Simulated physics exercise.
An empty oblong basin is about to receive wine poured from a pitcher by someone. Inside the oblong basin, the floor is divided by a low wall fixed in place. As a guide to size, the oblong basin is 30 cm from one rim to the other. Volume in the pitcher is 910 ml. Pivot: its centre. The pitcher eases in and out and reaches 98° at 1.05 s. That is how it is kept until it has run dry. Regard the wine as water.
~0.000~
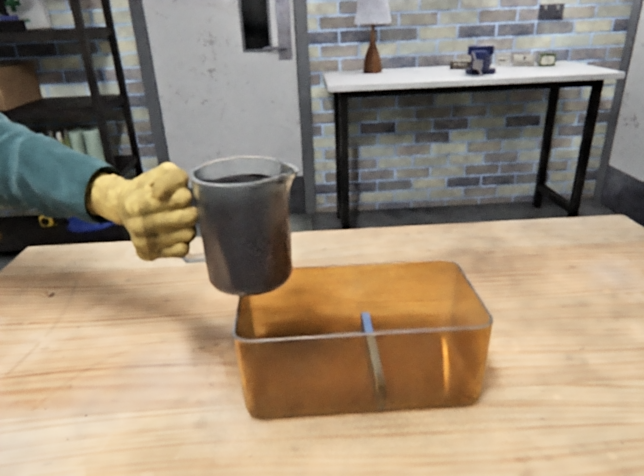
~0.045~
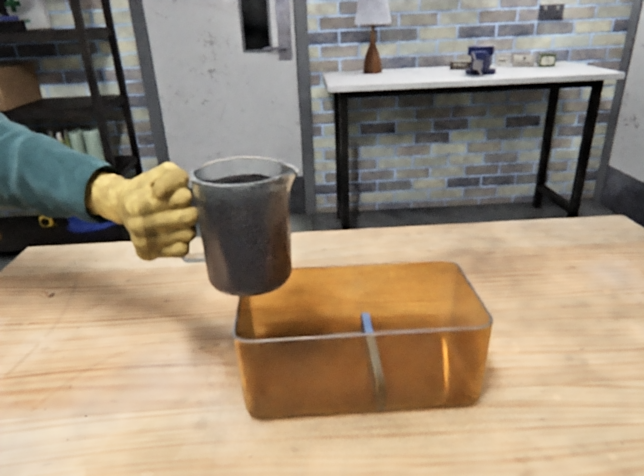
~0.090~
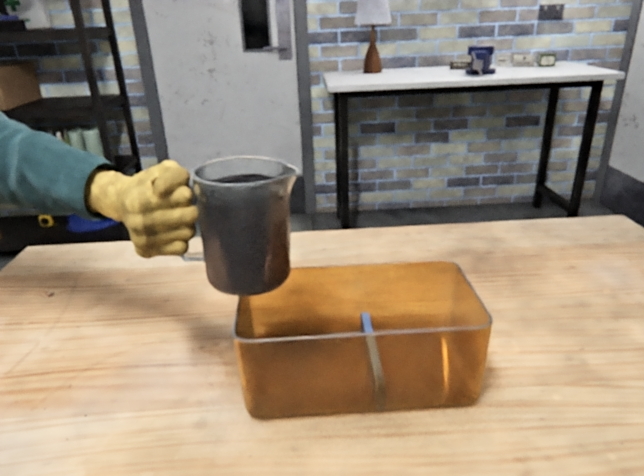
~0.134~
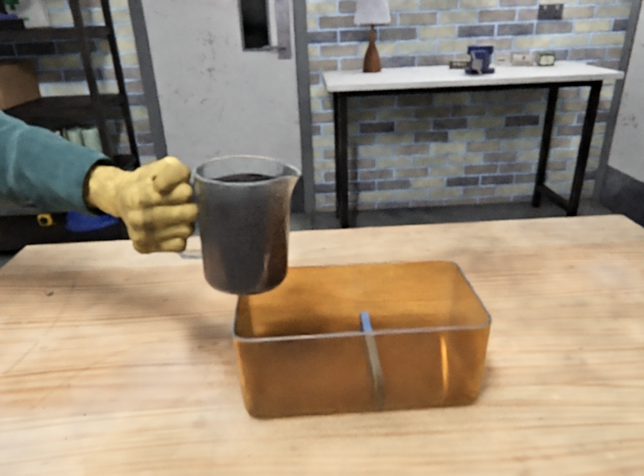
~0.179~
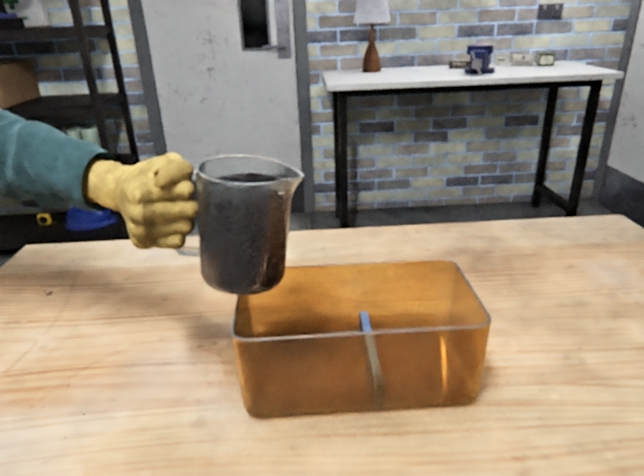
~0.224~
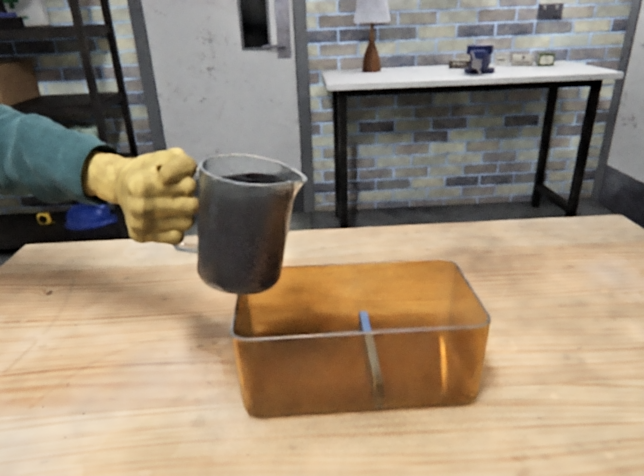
A gloved hand at the left holds a pitcher of dark liquid above the left end of an empty amber oblong basin on a wooden table, keeping it nearly still, then tilting it slightly to the right.
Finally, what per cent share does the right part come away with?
Roughly 50 per cent.
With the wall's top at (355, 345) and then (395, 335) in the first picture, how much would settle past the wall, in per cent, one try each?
Respectively close to 85 and 0 %.
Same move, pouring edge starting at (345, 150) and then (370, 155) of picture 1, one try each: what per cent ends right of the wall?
Result: 85 per cent, then 70 per cent.
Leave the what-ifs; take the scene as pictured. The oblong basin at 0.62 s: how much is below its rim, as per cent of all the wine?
Near 3 in a hundred.
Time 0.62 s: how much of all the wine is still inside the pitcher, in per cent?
Roughly 86 %.
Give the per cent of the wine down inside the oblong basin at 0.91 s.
Value: Approx. 42 %.
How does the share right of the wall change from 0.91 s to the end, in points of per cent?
The share moves up, by some 20 per cent.
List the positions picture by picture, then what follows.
It leans 0°; its right rim is at (298, 169); the wine meets the walls at (198, 188) and (287, 184); the oblong basin's rim runs from (240, 303) to (473, 290); the wall's top is at (372, 345), in the first frame.
It leans 0°; its right rim is at (298, 169); the wine meets the walls at (198, 188) and (288, 184), in the second frame.
It leans 2°; its right rim is at (300, 170); the wine meets the walls at (199, 187) and (289, 184), in the third frame.
It leans 4°; its right rim is at (301, 172); the wine meets the walls at (199, 186) and (289, 184), in the fourth frame.
It leans 7°; its right rim is at (303, 174); the wine meets the walls at (201, 187) and (292, 184), in the fifth frame.
It leans 11°; its right rim is at (307, 178); the wine meets the walls at (203, 187) and (295, 184), in the sixth frame.
By 0.62 s the tilt is 63° and 86 per cent is still to pour, 2 is left of the wall and 1 right of it.
By 0.91 s the tilt is 94° and 42 per cent is still to pour, 14 is left of the wall and 29 right of it.
By 1.22 s the tilt is 98° and 9 per cent is still to pour, 38 is left of the wall and 49 right of it.
By 1.55 s the tilt is 98° and 1 per cent is still to pour, 49 is left of the wall and 49 right of it.
At rest 50 per cent lies left of the wall, 50 right of it and 0 outside.
